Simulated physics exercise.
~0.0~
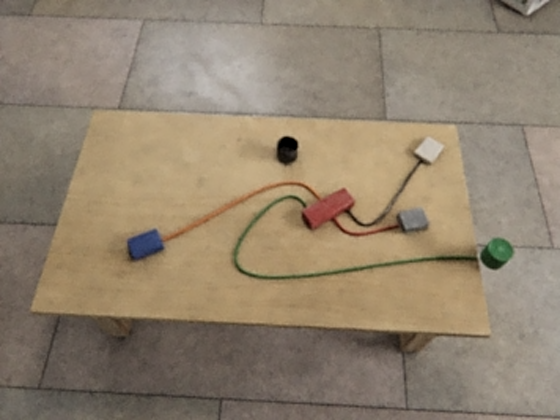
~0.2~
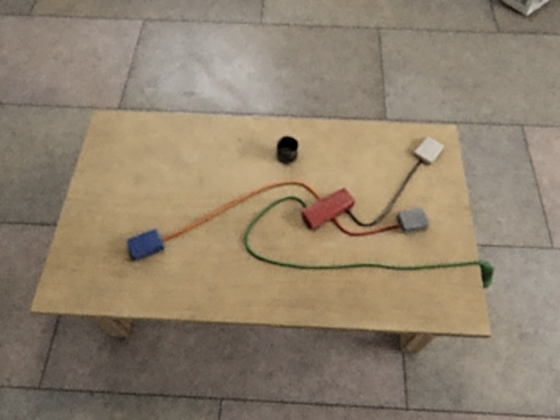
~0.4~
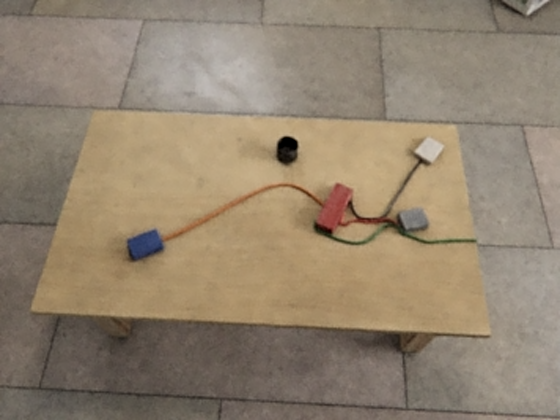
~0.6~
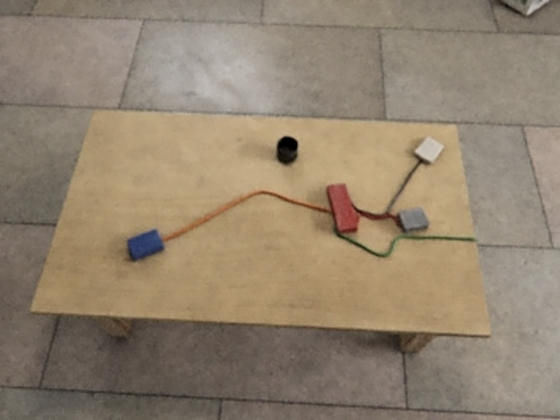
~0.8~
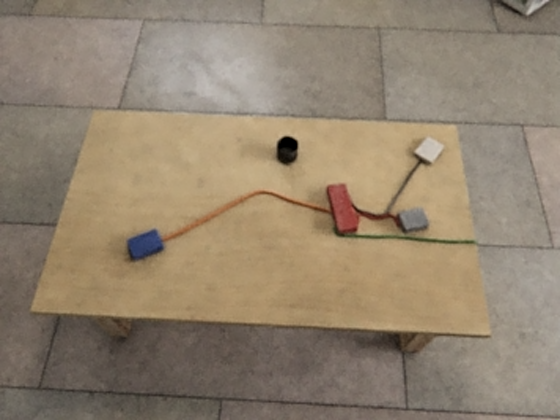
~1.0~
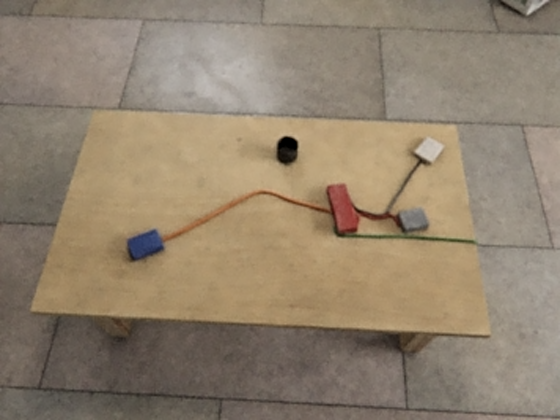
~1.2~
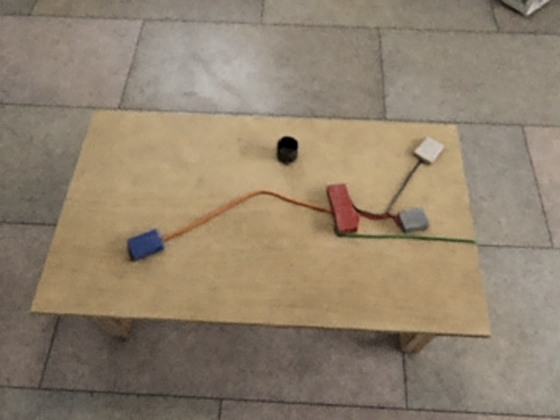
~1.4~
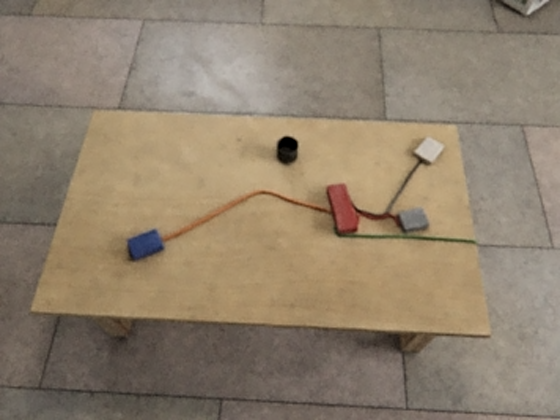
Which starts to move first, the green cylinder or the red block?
The green cylinder moves first, slipping over the right edge while the red block is still in place. The red block turns and shifts slightly only after that.
